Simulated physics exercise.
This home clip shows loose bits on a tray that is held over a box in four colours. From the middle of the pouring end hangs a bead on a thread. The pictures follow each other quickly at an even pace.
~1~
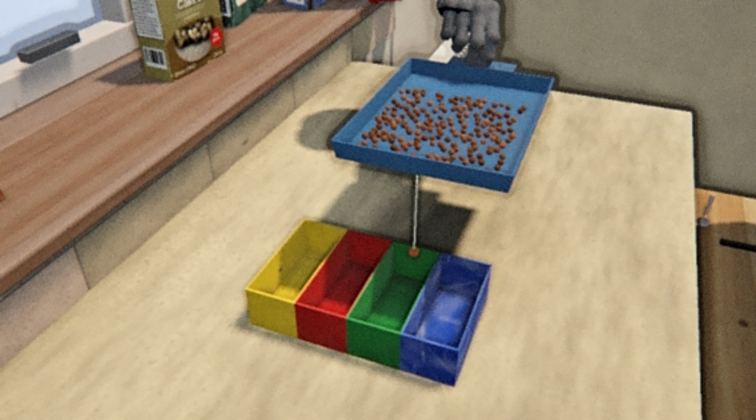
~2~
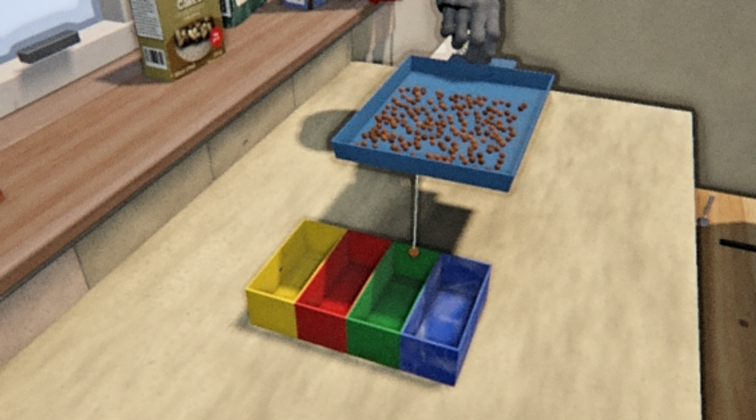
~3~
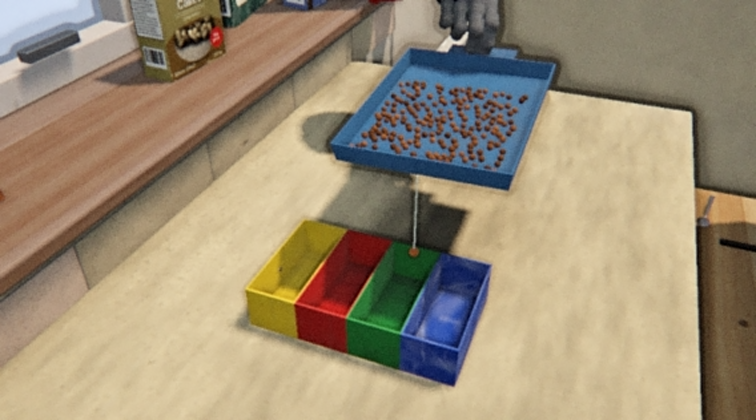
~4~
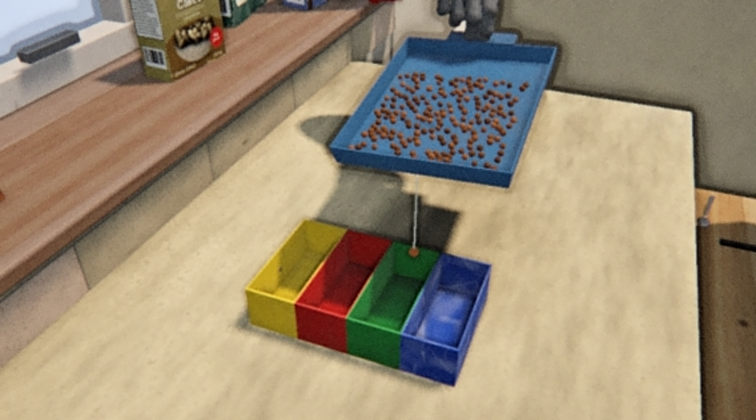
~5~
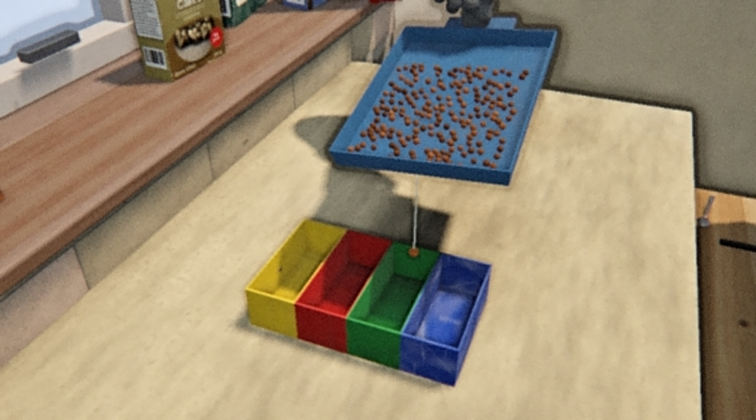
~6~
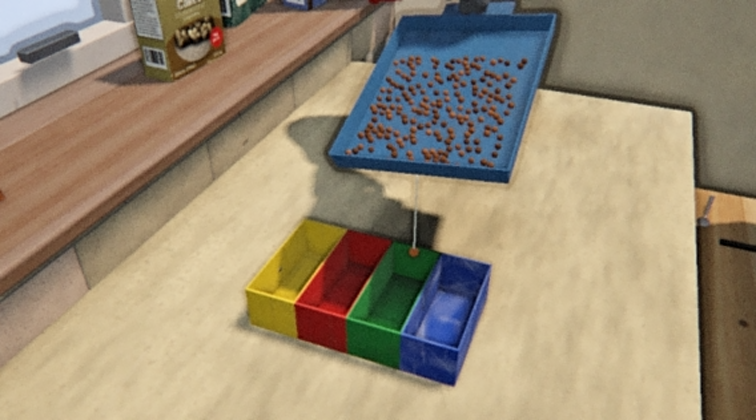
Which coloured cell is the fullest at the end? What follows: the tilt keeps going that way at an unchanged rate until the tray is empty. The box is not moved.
The red one.
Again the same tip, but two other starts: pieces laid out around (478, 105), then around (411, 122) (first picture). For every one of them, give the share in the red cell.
Some 70 and then some 70 per cent.
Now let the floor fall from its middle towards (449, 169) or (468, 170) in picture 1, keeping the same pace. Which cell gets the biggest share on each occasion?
The first time it is blue, and the second time it is that blue cell.
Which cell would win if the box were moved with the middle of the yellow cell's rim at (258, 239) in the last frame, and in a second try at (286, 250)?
The first time it is the green cell, and the second time it is the cell in red.
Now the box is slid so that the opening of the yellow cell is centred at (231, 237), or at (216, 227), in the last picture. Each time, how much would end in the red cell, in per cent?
0 %, then 0 %.
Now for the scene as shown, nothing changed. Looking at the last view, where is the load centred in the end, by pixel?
Centre at rest, last view: Approx. (347, 296).
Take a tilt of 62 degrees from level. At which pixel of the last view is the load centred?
The load is centred about (382, 147).
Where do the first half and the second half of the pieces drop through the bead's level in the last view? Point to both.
(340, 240), then (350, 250).
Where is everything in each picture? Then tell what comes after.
Corners of the pouring end at (335, 139) and (511, 174), level; middle of the load at (439, 130), cereal balls; bead on its thread at (414, 252); yellow cell at (272, 310); red cell at (321, 325); green cell at (373, 340); blue cell at (429, 357), in the first picture.
Corners of the pouring end at (335, 140) and (510, 173), level; middle of the load at (439, 128), in the second picture.
Corners of the pouring end at (334, 142) and (510, 172), tipped barely, lowest at the left corner; middle of the load at (439, 125), in the third picture.
Corners of the pouring end at (334, 146) and (509, 171), tipped a little, lowest at the left corner; middle of the load at (439, 120), in the fourth picture.
Corners of the pouring end at (333, 149) and (508, 169), tipped a little, lowest at the left corner; middle of the load at (438, 115), in the fifth picture.
Corners of the pouring end at (332, 152) and (506, 168), tipped clearly, lowest at the left corner; middle of the load at (435, 111); yellow cell at (272, 310); red cell at (321, 325); green cell at (373, 340); blue cell at (429, 357), in the sixth picture.
Soon, tray tipped steeply; nearly all on the tray; a stray few falling or outside the box.
A while on, tray tipped past a quarter turn; nearly all on the tray; a small part in the yellow cell; a stray few in the red cell; a stray few falling or outside the box.
Towards the end, tray tipped past a quarter turn; about two thirds in the red cell; a small part in the green cell; a small part in the yellow cell; a stray few falling or outside the box.
Finally, tray tipped past a quarter turn; about two thirds in the red cell; a small part in the green cell; a small part in the yellow cell; none in the blue cell; a stray few outside the box.
